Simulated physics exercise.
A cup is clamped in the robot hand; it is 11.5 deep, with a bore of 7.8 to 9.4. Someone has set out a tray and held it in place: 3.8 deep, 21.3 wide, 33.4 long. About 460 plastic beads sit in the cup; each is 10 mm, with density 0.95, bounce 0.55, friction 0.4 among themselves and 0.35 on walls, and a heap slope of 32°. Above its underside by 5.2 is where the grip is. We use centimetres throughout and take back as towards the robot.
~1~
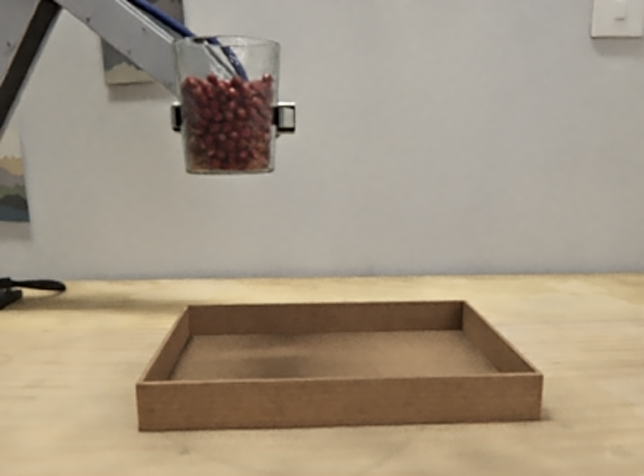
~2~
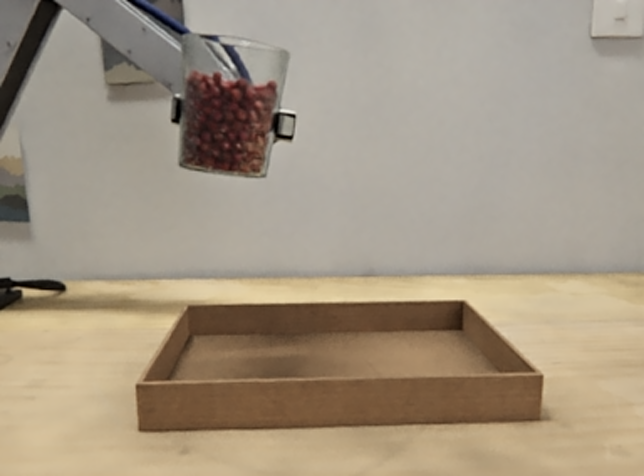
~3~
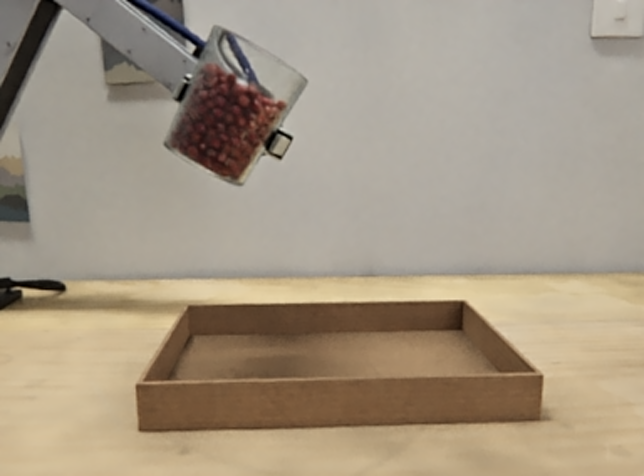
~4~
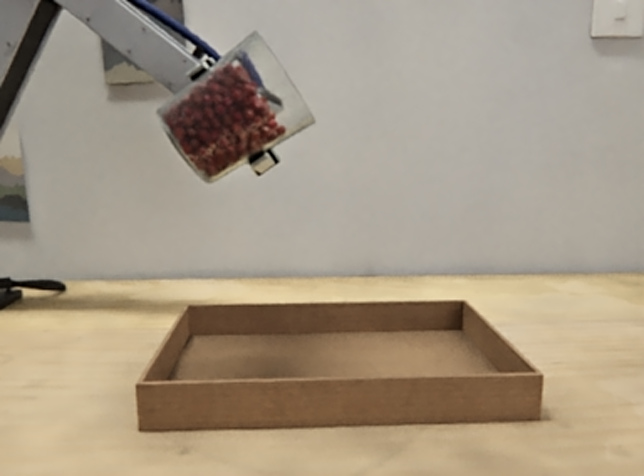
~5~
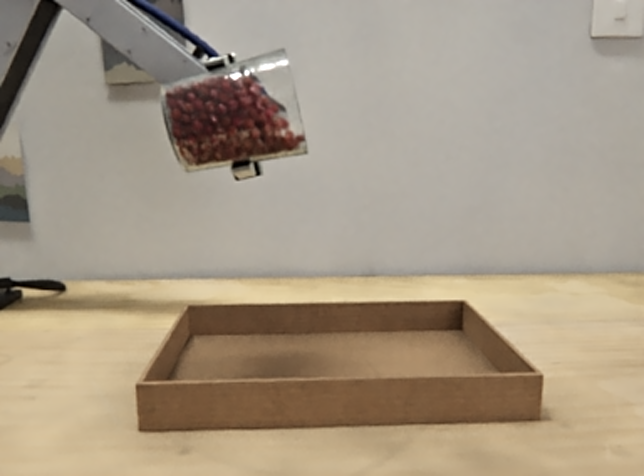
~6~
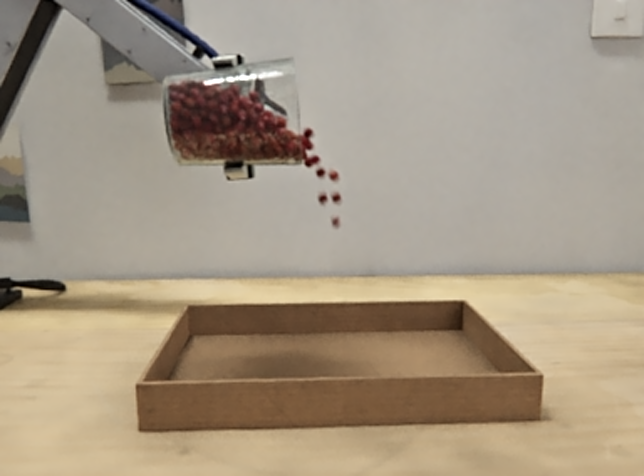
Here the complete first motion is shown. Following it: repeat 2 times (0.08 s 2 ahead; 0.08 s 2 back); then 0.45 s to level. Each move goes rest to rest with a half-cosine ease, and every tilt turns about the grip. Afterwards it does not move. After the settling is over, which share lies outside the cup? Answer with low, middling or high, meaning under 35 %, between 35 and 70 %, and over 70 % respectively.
Middling.
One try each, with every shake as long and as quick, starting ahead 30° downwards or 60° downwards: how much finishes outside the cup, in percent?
Try one gives about 40 in a hundred, try two about 25 in a hundred.
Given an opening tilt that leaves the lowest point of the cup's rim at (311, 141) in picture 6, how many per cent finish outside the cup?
Roughly 25 percent, give or take.
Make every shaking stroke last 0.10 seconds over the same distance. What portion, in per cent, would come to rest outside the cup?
About 50 per cent in that case.
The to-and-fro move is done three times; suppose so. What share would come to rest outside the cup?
My guess is near 65 per cent.
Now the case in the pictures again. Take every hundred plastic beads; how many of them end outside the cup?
The share is close to 55 per cent.
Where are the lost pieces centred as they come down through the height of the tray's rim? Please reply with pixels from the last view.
Estimated centre around (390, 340) in pixels.
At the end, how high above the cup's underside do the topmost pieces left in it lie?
Around 6.5 centimetres above the underside.
Then, 0.31 s on, tilted 86° forward, highest piece 26 above the table; 300 in the cup, 87 in the tray, 69 in flight or on a rim.
Then, 0.62 s on, tilted 23° forward, highest piece 30 above the table; 244 in the tray, 204 in the cup, 2 on the table or floor, 6 in flight or on a rim.
Then, 0.97 s on, level, highest piece 27 above the table; 249 in the tray, 204 in the cup, 3 on the table or floor.
Then, 2.02 s on, level, highest piece 27 above the table; 249 in the tray, 204 in the cup, 3 on the table or floor.
In the end, 249 in the tray, 204 in the cup, 3 on the table or floor. That is 55 % outside the cup.
